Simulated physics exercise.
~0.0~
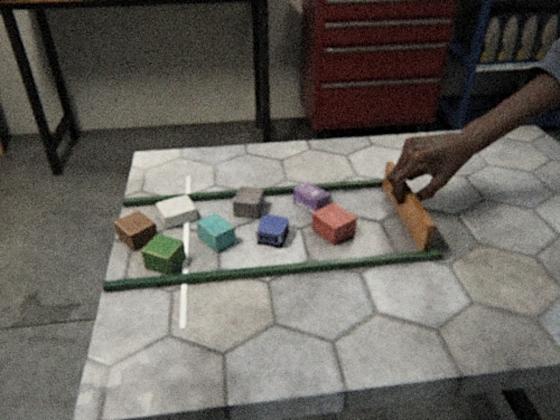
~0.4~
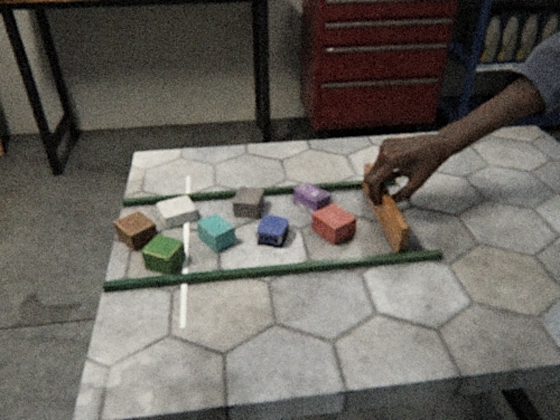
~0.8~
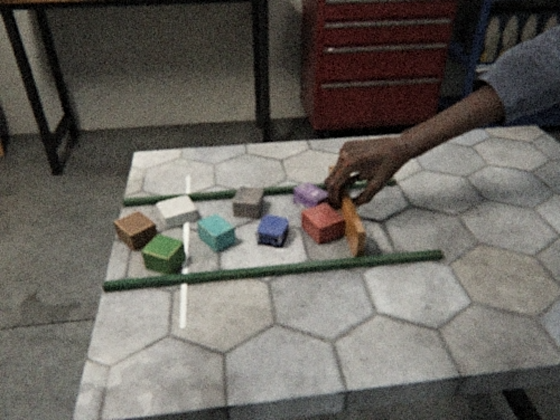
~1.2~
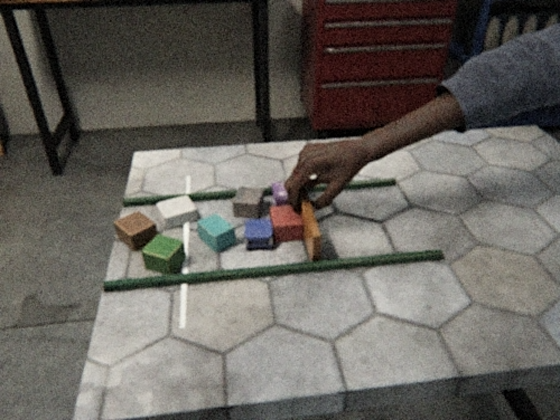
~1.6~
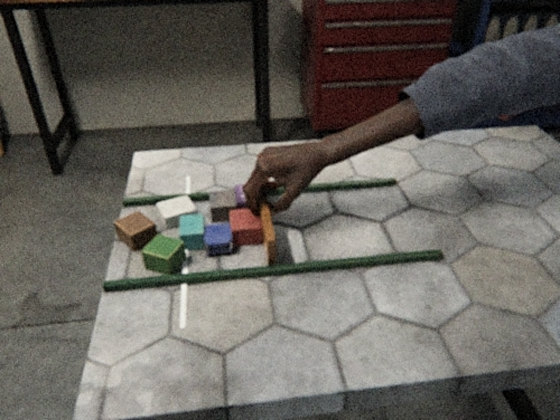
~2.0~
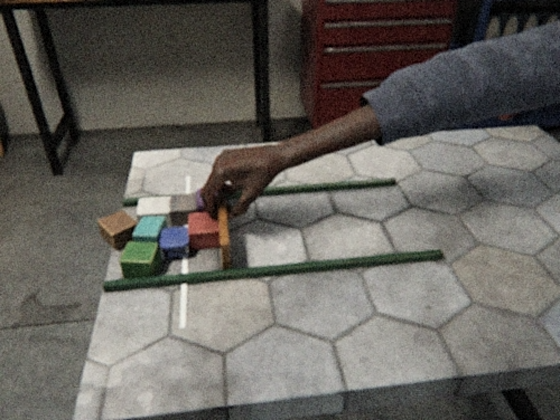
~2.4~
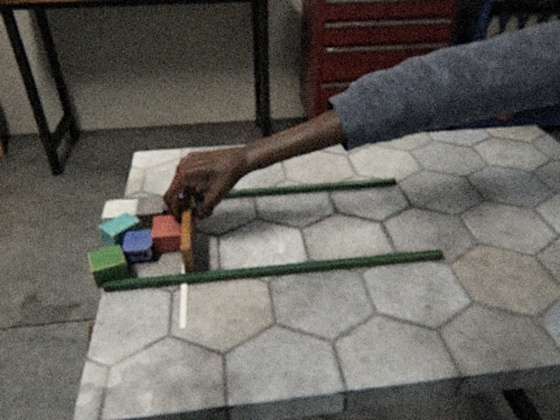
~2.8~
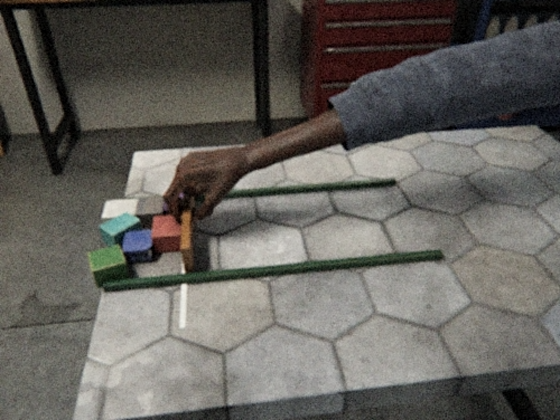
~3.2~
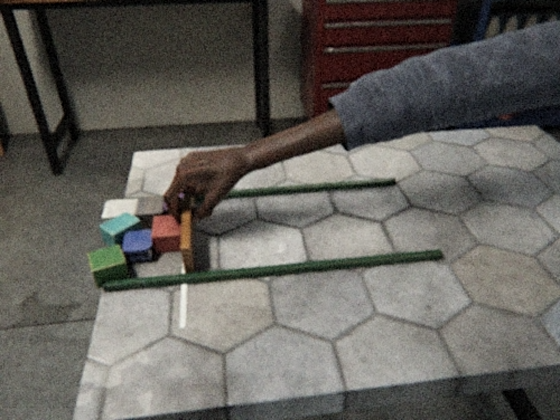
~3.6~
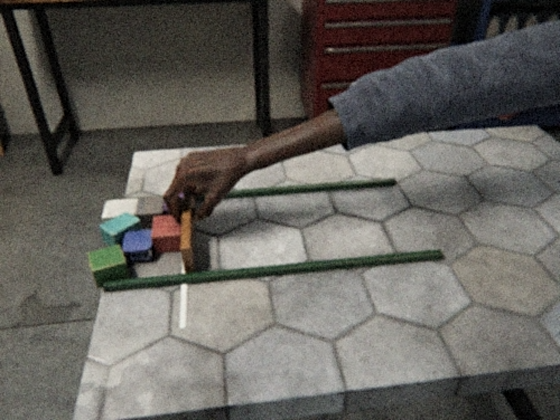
A hand sliding an upright wooden board leftward, bunching colored blocks toward the table's edge, the brown one dropping off before the board stops at white tape.
